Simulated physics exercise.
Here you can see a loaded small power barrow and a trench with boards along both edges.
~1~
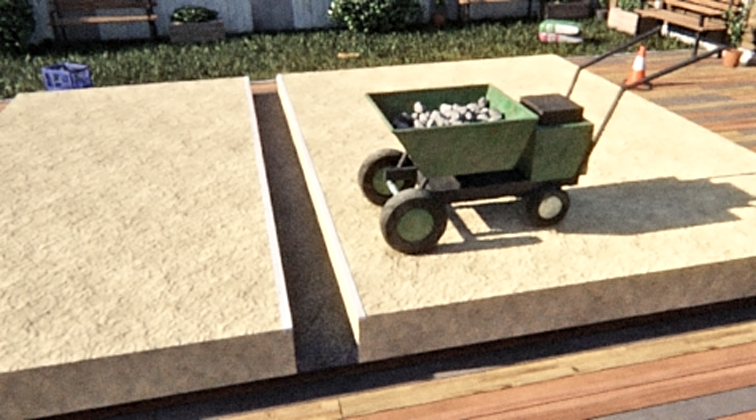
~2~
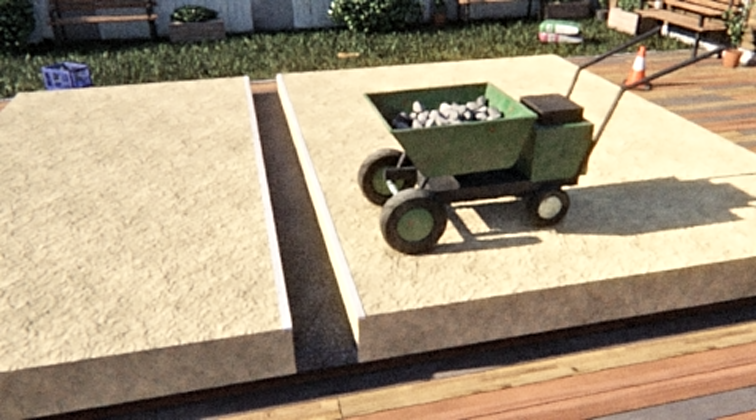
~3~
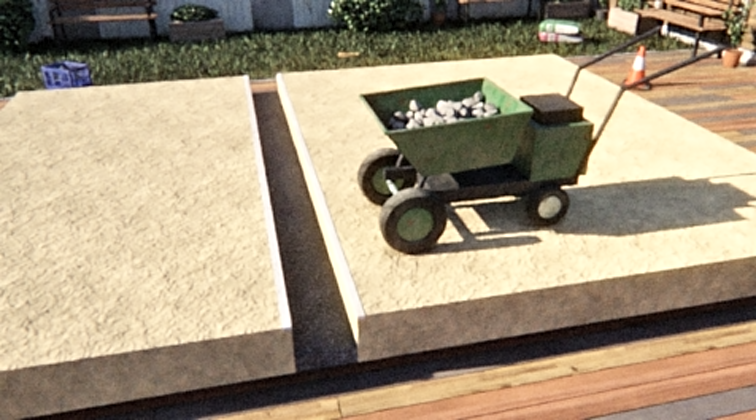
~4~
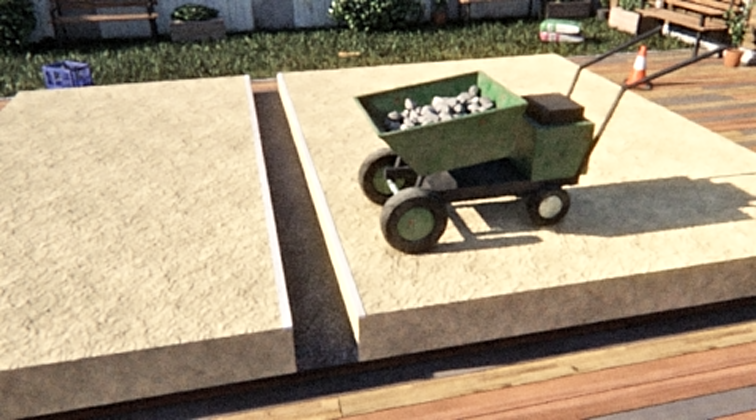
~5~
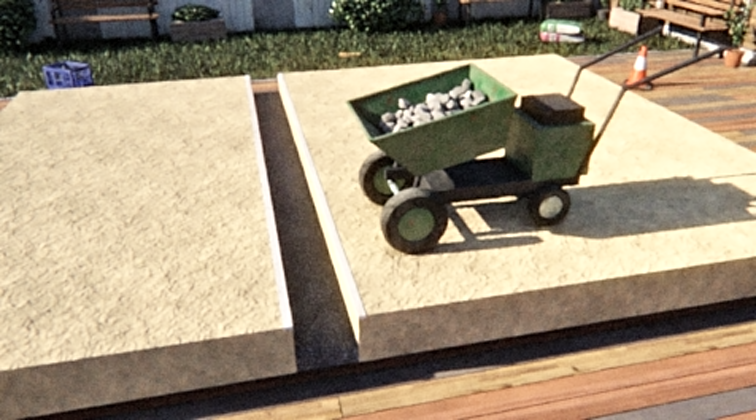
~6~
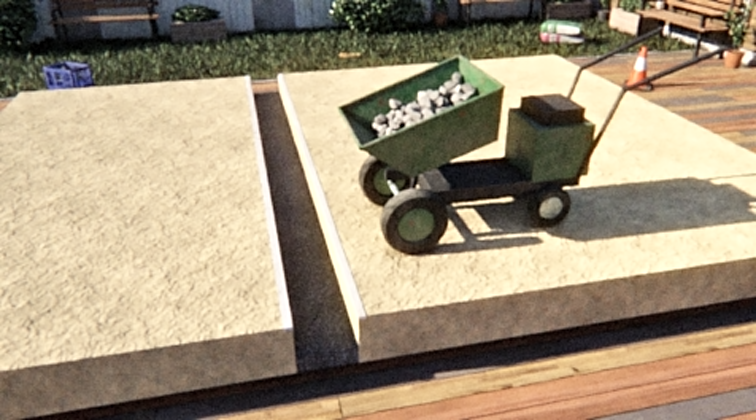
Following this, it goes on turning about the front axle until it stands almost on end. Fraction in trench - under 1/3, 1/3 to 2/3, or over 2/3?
1/3 to 2/3.
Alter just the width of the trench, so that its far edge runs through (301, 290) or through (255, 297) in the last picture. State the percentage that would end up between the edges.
In order: Near 30, then 90 percent.
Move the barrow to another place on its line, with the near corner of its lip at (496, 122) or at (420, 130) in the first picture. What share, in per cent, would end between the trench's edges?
First spot: Roughly 30 percent; second spot: Roughly 90 percent.
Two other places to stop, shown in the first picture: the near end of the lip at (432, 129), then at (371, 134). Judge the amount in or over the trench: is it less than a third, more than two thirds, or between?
So the first position comes out as over two thirds, the second as less than a third.
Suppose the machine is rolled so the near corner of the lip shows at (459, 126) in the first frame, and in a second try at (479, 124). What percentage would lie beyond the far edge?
Around 0 and 0 per cent respectively.
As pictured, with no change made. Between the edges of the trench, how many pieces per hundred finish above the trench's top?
Roughly 0 percent.
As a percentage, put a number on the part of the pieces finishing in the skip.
Close to 0 per cent.
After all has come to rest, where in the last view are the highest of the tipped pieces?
Summit in the final view: Around (251, 238).
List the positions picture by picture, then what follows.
In the first frame, lip of the skip at (394, 132), level; top of the load at (449, 124), broken stones; first edge of the trench at (350, 284); far edge at (282, 293), the trench over half as wide as the skip, and about half as deep as wide.
In the second frame, lip of the skip at (392, 133), level; top of the load at (448, 123).
In the third frame, lip of the skip at (387, 134), tipped barely; top of the load at (462, 114).
In the fourth frame, lip of the skip at (380, 137), tipped a little; top of the load at (460, 113).
In the fifth frame, lip of the skip at (371, 142), tipped a little; top of the load at (453, 109).
In the sixth frame, lip of the skip at (361, 149), tipped clearly; top of the load at (458, 97); first edge of the trench at (351, 283); far edge at (282, 293).
Soon after the last picture, skip tipped steeply; all in the skip.
A little later, skip tipped right over; most in the skip; a small part in or heaped over the trench; a stray few beyond it; a stray few falling.
Later still, skip tipped right over; a small part in the skip; about a third in or heaped over the trench; about half beyond it.
By the end, skip tipped right over; about half in or heaped over the trench; about half beyond it.
